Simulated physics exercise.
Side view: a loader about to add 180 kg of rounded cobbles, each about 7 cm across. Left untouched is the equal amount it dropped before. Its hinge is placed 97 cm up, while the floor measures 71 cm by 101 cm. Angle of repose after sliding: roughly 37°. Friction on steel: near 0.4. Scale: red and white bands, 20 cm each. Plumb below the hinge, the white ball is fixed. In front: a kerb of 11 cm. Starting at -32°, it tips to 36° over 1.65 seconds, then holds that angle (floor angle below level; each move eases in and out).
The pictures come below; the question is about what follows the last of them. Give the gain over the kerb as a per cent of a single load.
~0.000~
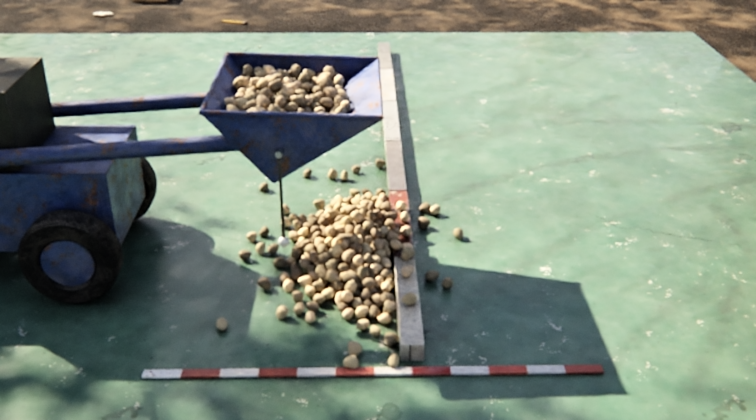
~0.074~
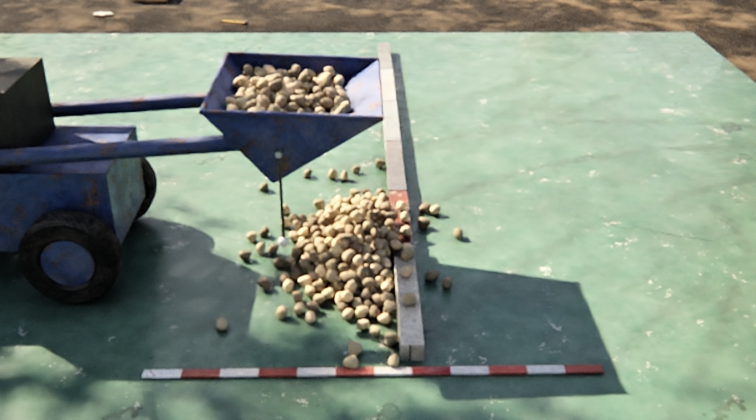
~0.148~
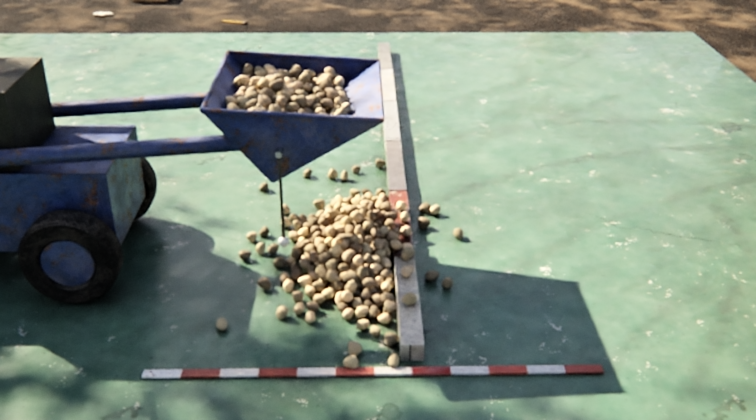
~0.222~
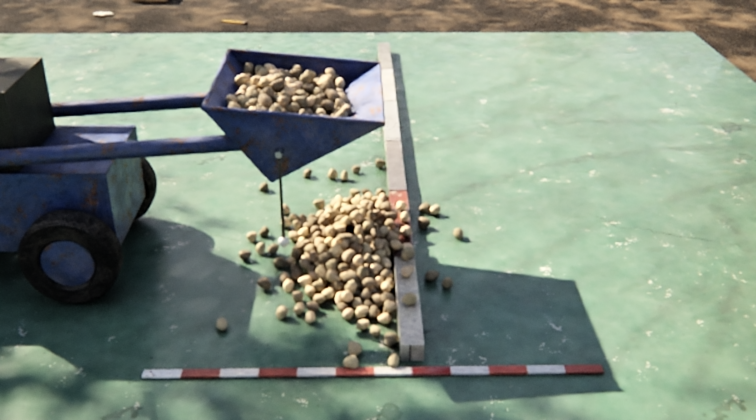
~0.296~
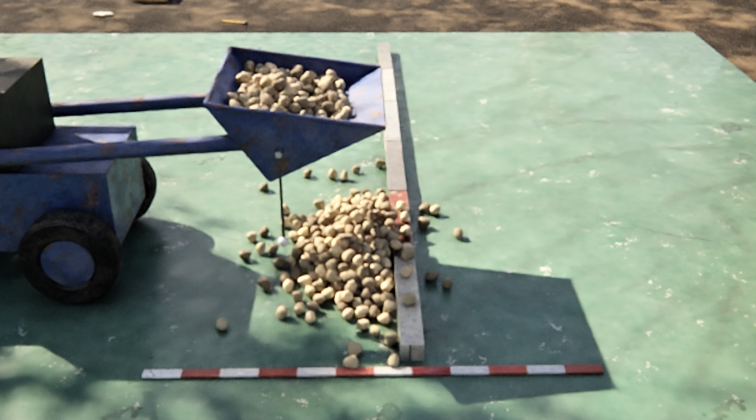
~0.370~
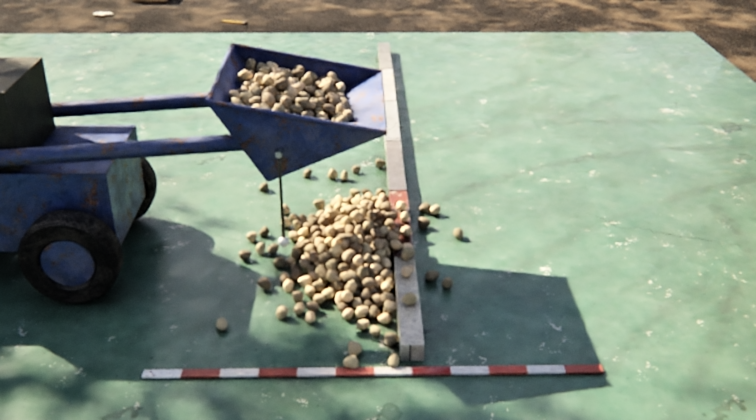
64 %.
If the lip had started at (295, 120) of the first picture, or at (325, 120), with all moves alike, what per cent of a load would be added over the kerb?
Case one about 0 %, case two about 10 %.
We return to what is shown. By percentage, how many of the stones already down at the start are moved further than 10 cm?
Estimate: 5 %, roughly.
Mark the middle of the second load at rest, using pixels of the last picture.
Middle: Approx. (429, 242) px.
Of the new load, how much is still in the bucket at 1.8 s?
About 35 percent.
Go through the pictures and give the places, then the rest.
Lip at (383, 118), floor tilted -32°, highest stones at (270, 85). The earlier load is highest near (360, 229), 20 cm above ground level, 98 % on this side of the kerb, 2 % over the kerb, in the first picture.
The bucket is at -32°, its lip at (383, 119); the top of the load is at (271, 84); the stones move at 0.0 m/s on average, in the second picture.
Lip at (384, 120), floor tilted -30°, highest stones at (271, 84); the stones move at 0.1 m/s on average, in the third picture.
The bucket is at -29°, its lip at (385, 124); the top of the load is at (266, 81); the stones move at 0.1 m/s on average, in the fourth picture.
The bucket is at -26°, its lip at (386, 128); the top of the load is at (263, 79); the stones move at 0.1 m/s on average, in the fifth picture.
The bucket is at -23°, its lip at (387, 133); the top of the load is at (257, 75); the stones move at 0.1 m/s on average, in the sixth picture.
After 1.2 s the floor is at 26°; in per cent of one load, 100 in the bucket, 98 on this side of the kerb, 2 over the kerb; the foremost stones are at (429, 235).
After 1.8 s the floor is at 36°; in per cent of one load, 37 in the bucket, 150 on this side of the kerb, 13 over the kerb; the foremost stones are at (457, 248).
After 2.1 s the floor is at 36°; in per cent of one load, 1 in the bucket, 153 on this side of the kerb, 46 over the kerb; the foremost stones are at (512, 239).
After 4.5 s the floor is at 36°; in per cent of one load, 0 in the bucket, 134 on this side of the kerb, 66 over the kerb; the foremost stones are at (555, 243). Net gain over the kerb, 64.
